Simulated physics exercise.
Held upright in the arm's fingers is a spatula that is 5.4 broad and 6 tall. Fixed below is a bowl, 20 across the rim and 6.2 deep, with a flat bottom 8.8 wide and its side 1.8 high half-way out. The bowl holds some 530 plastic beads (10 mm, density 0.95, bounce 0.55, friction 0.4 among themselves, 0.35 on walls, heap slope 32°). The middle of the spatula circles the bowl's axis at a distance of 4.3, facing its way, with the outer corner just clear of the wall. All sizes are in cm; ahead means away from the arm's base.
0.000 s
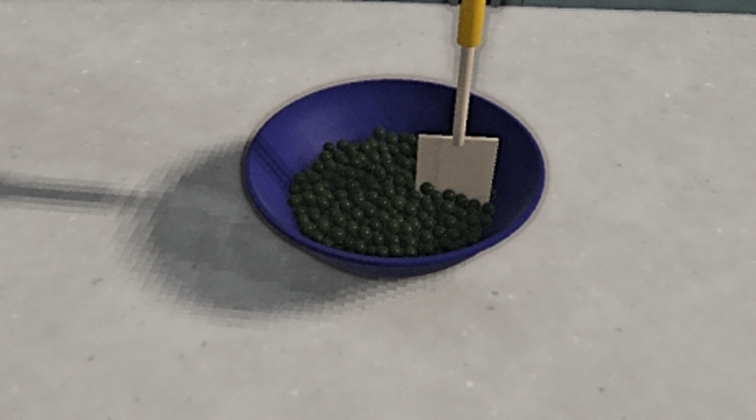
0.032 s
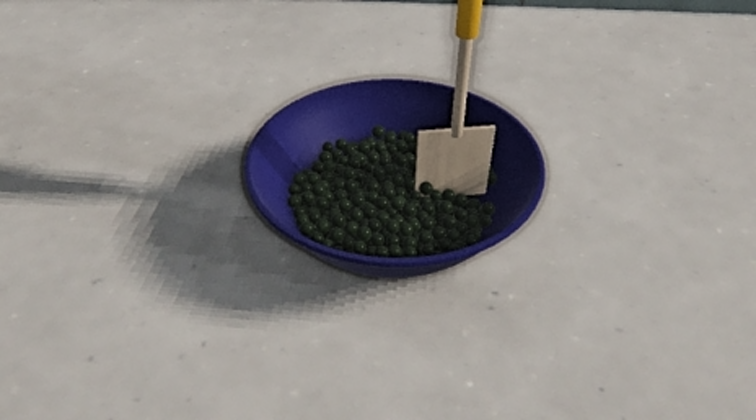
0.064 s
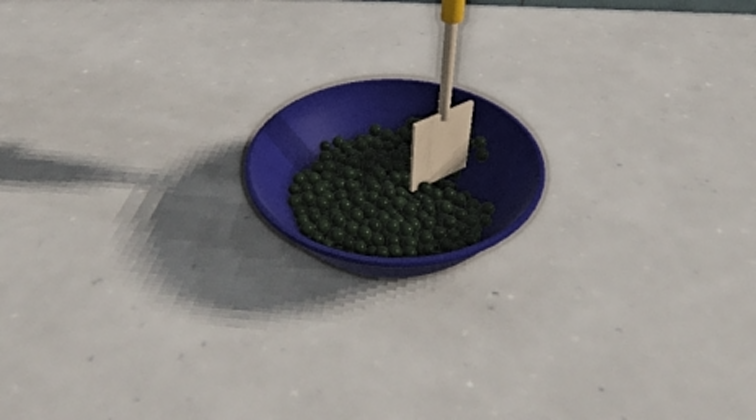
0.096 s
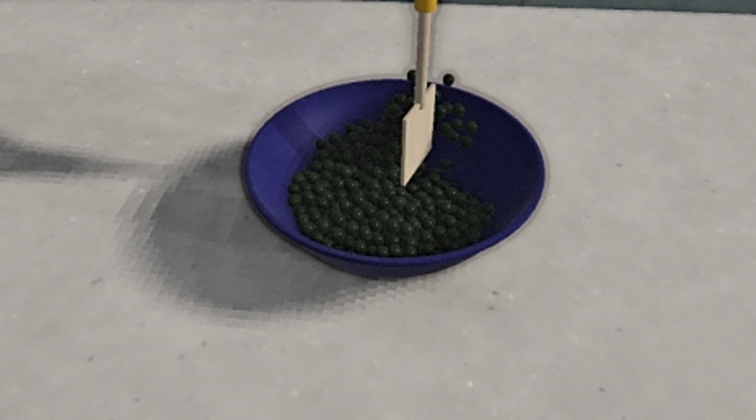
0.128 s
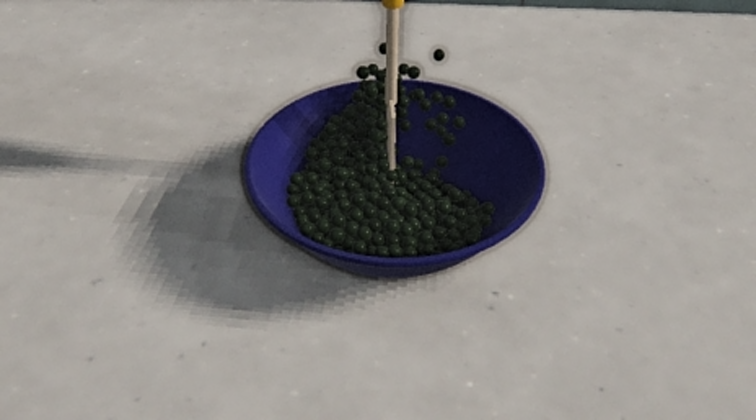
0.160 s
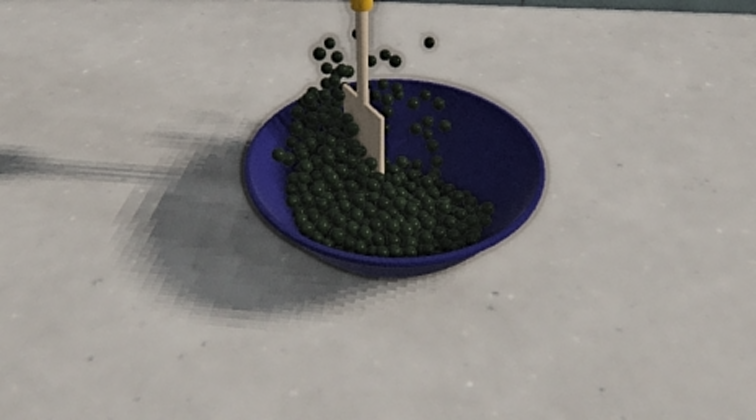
A pale, flat-bladed spatula with a yellow handle stands upright in a blue bowl of small dark green beads, seen from above at an angle on a light grey, speckled surface. It sweeps from the right side round the back toward the left, its blade turning as it goes. Beads pile up ahead of it and several fly over the back rim, while the camera stays still.
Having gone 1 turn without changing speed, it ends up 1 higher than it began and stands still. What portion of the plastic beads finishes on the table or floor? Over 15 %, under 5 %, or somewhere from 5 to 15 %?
Over 15 %.
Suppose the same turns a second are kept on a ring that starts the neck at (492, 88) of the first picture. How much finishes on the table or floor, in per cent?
Table or floor share: Near 0 %.
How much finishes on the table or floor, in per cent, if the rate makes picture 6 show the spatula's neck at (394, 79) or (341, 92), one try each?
Close to 10 and 30 in a hundred.
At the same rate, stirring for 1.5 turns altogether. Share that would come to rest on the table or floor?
Then roughly 30 percent.
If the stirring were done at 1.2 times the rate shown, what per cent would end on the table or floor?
I'd say about 35 %.
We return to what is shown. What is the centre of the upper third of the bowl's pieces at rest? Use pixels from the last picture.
The centre sits around (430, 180) in the last picture.
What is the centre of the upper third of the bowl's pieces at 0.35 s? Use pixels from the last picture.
(444, 225).
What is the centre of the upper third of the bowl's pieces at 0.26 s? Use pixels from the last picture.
(318, 205), roughly.
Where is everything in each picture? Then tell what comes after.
In the first picture, the spatula neck at (460, 119), 0° round; upper third of the load around (389, 189), from x 295 to 490, top at y 135; 530 in the bowl.
In the second picture, the spatula neck at (459, 111), 12° round; upper third of the load around (392, 180), from x 295 to 490, top at y 130.
In the third picture, the spatula neck at (445, 94), 40° round; upper third of the load around (395, 173), from x 295 to 485, top at y 115.
In the fourth picture, the spatula neck at (421, 83), 68° round; upper third of the load around (388, 158), from x 295 to 485, top at y 75.
In the fifth picture, the spatula neck at (391, 79), 97° round; upper third of the load around (370, 148), from x 290 to 485, top at y 50; 528 in the bowl, 2 in flight or on the tool.
In the sixth picture, the spatula neck at (363, 82), 126° round; upper third of the load around (340, 144), from x 280 to 485, top at y 35; 521 in the bowl, 9 in flight or on the tool.
After 0.26 s, 212° round, highest piece 10 above the table; 485 in the bowl, 5 on the table or floor, 40 in flight or on the tool.
After 0.35 s, 299° round, highest piece 10 above the table; 442 in the bowl, 43 on the table or floor, 45 in flight or on the tool.
After 0.60 s, 0° round, highest piece 7 above the table; 405 in the bowl, 125 on the table or floor.
After 1.30 s, 0° round, highest piece 5 above the table; 404 in the bowl, 126 on the table or floor.
In the end, 404 in the bowl, 126 on the table or floor. That is 24 % on the table or floor.
